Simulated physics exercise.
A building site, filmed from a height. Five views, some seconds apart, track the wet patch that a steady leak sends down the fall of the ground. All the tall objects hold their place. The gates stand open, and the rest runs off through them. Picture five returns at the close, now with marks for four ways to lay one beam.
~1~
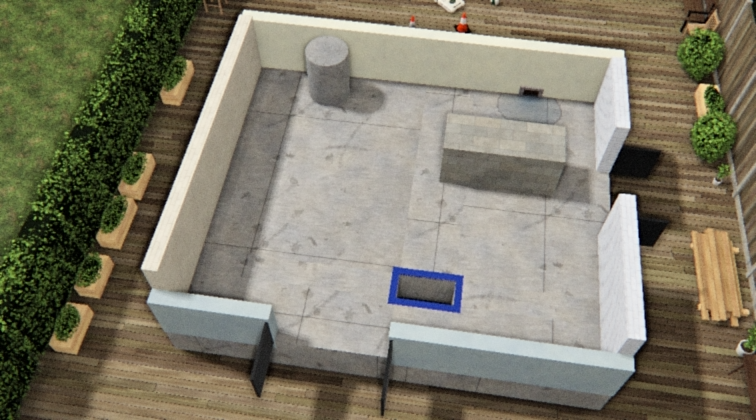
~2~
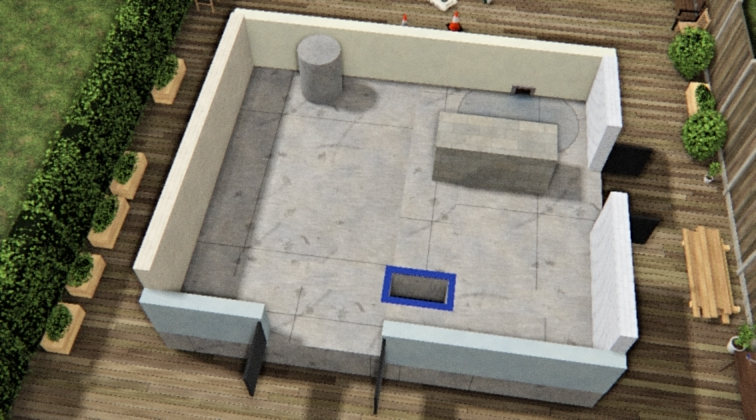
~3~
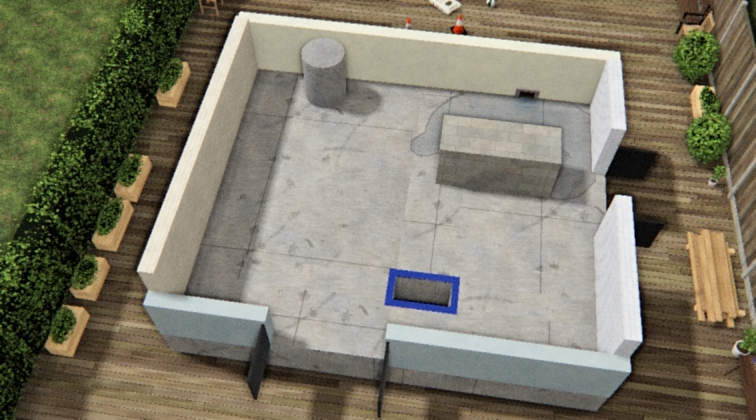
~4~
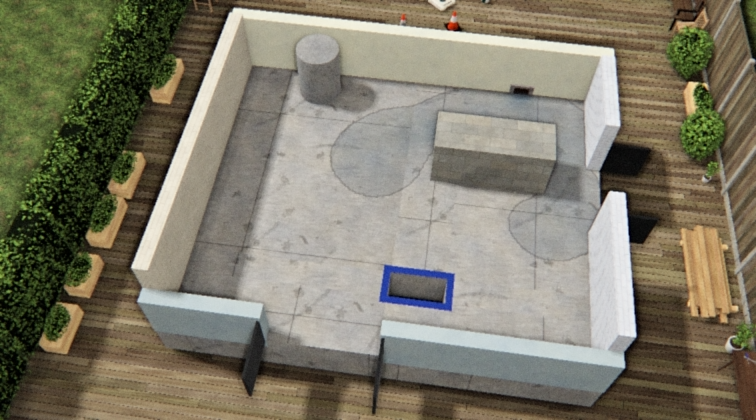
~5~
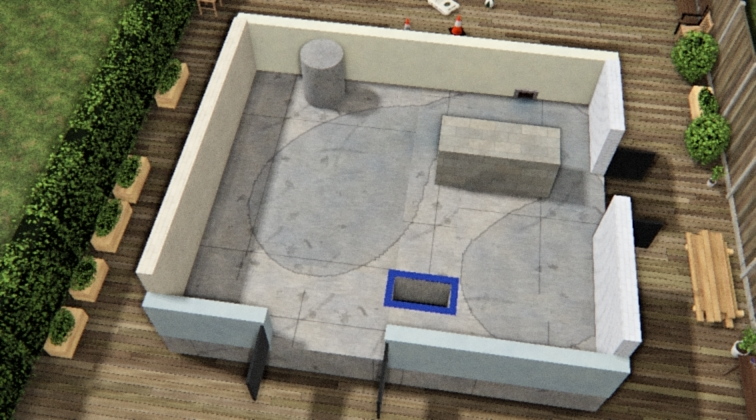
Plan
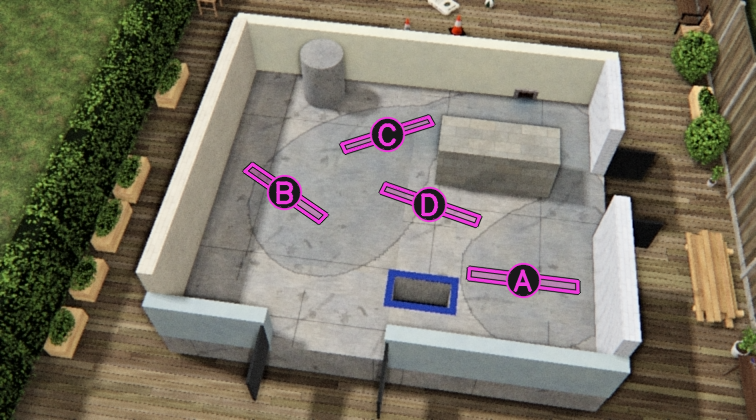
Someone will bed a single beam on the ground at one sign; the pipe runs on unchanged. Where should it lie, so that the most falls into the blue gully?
The best position is A.
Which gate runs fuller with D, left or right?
The left gate.
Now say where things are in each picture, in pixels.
In the first frame, outfall at (531, 92); blue gully at (426, 290); open gate at (334, 336); open gate at (597, 203); front seen at (556, 117), 2 % of the ground wet; blue gully still dry.
In the second frame, front seen at (570, 127), 8 % of the ground wet; blue gully still dry.
In the third frame, front seen at (568, 197), 14 % of the ground wet; blue gully still dry.
In the fourth frame, front seen at (339, 165), 25 % of the ground wet; blue gully still dry.
In the fifth frame, front seen at (258, 227), 47 % of the ground wet; blue gully still dry.
On the marked copy, A from (469, 273) to (577, 287); B from (248, 167) to (322, 218); C from (343, 148) to (430, 120); D from (383, 188) to (477, 221).
If A is chosen, about 15 % of the stream goes into the blue gully, about 84 % out by the gates.
If B is chosen, about 8 % of the stream goes into the blue gully, about 90 % out by the gates.
If C is chosen, about 7 % of the stream goes into the blue gully, about 92 % out by the gates.
If D is chosen, about 7 % of the stream goes into the blue gully, about 92 % out by the gates.
